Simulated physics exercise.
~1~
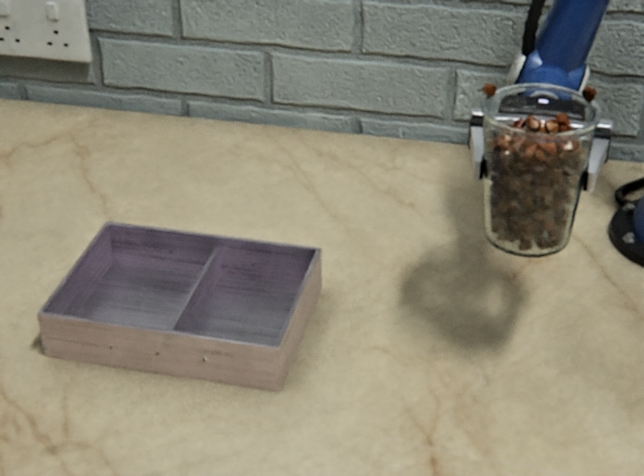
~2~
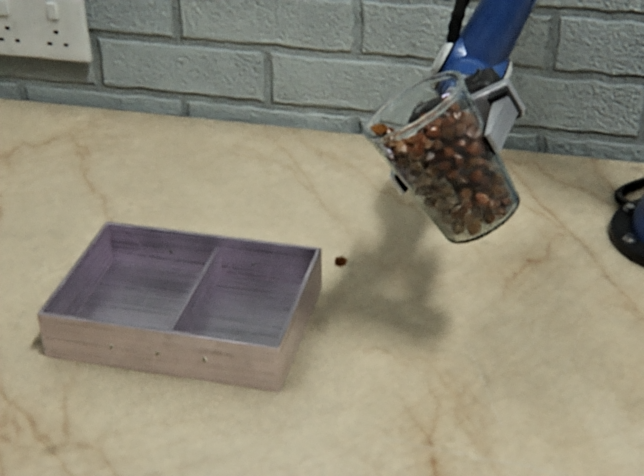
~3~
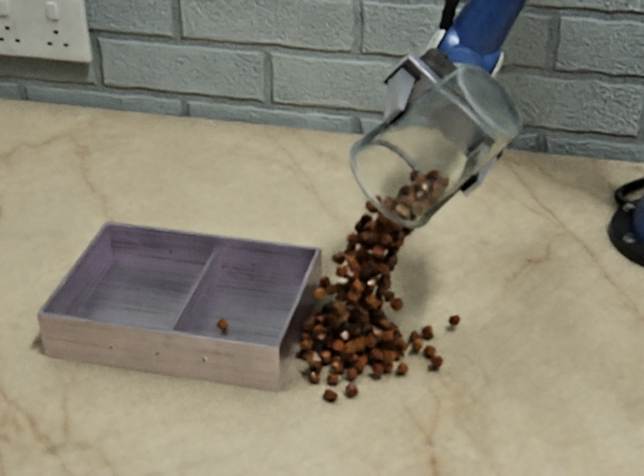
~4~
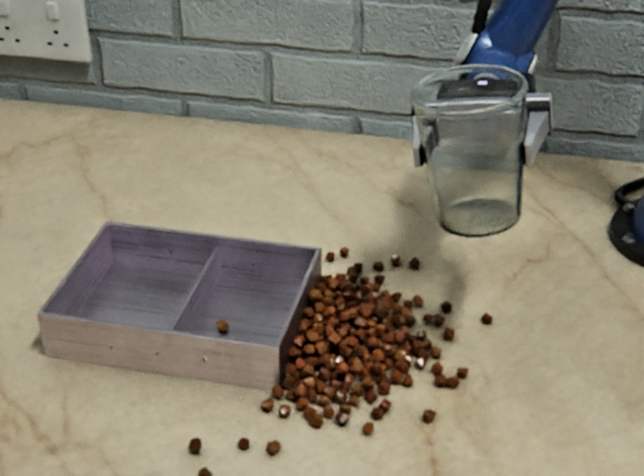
A blue robot arm holds a clear cup full of reddish-brown pellets above the right side of a cream marbled worktop, seen from slightly above, with a grey-blue brick wall and a white socket behind. An open wooden box with a purplish interior, split in two by a cross wall, sits at the left. The arm moves the cup left and tips it toward the box, and one pellet drops onto the worktop. It tips further, and the pellets pour down just short of the box. Finally the emptied cup swings back nearly upright, leaving a scattered heap against the box's right side and a single pellet in its right compartment.
